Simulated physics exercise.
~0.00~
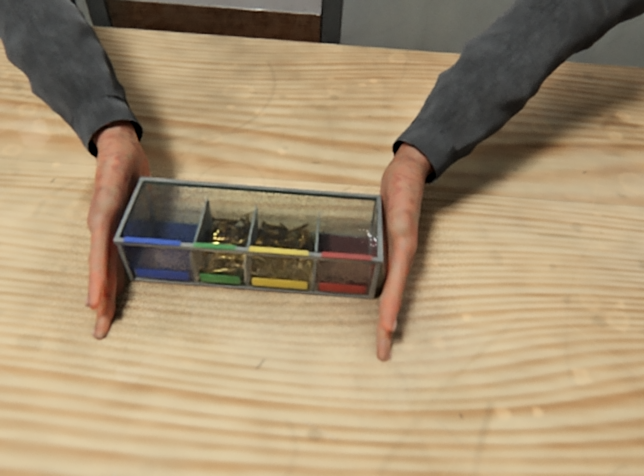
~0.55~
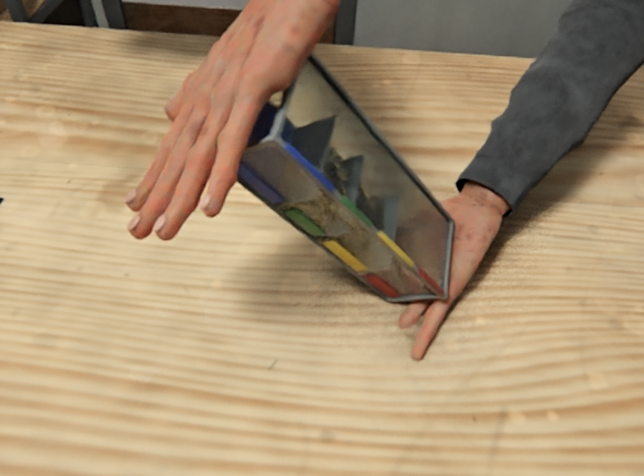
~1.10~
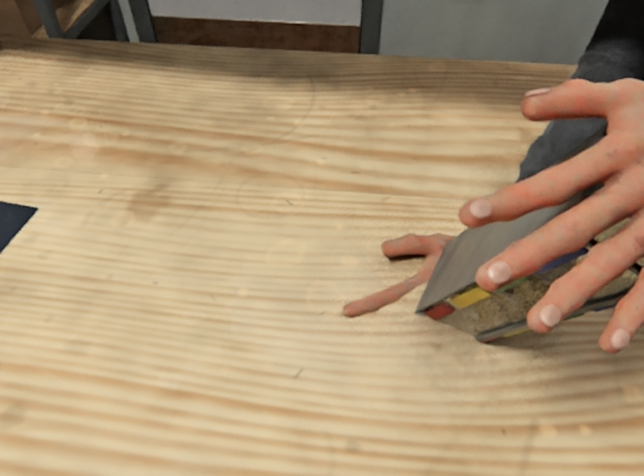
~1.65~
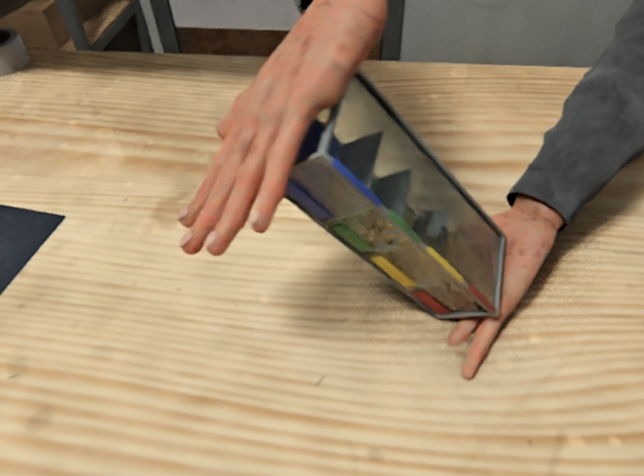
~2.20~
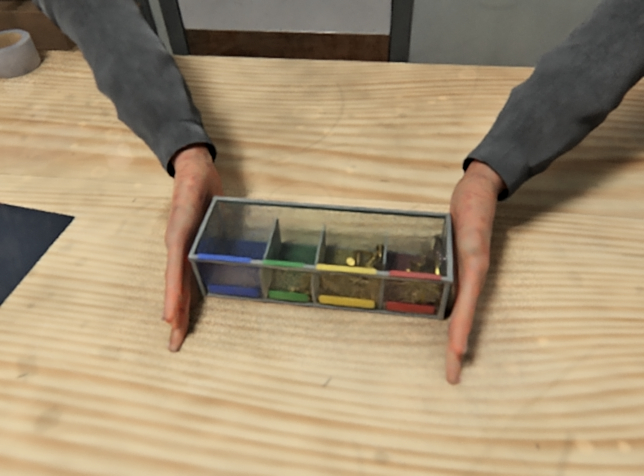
A clear, lidded box with blue, green, yellow and red compartments from left to right sits between two hands on a pale wooden table, seen from above and in front. Brass-coloured pieces lie in the green and yellow sections. The hands raise the left end and tip the box to the right, past upright, while the view drifts slightly left and a dark sheet appears at the left. They then tilt it back and lay it flat. At the end, the pieces rest mostly in yellow and red, with a few in green and blue empty.
